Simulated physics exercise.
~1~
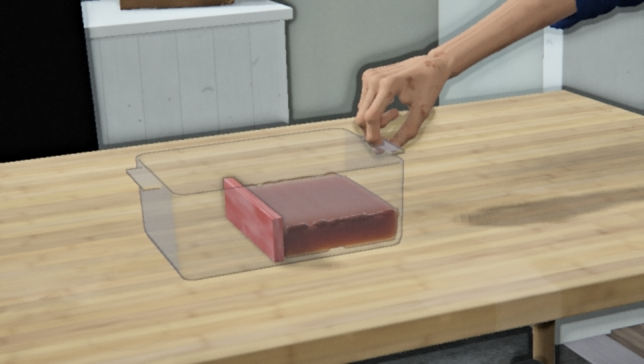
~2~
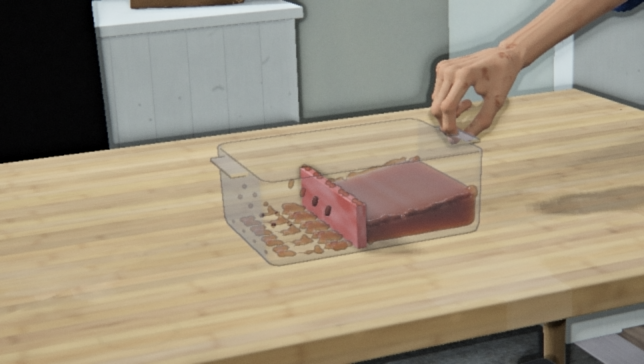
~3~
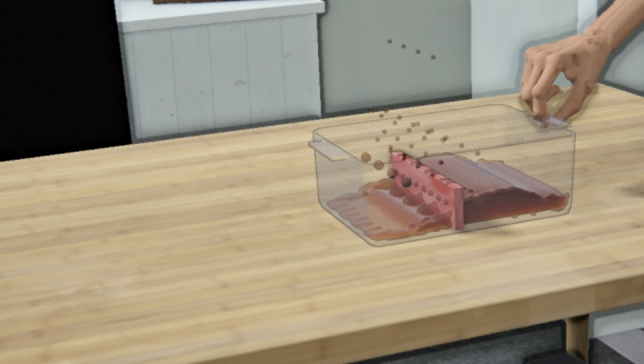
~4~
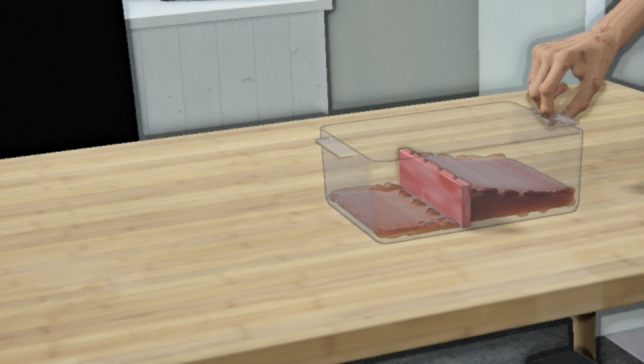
On a wooden table, a hand pulls a divided clear tub rightwards, spilling tea over the divider into the left side.
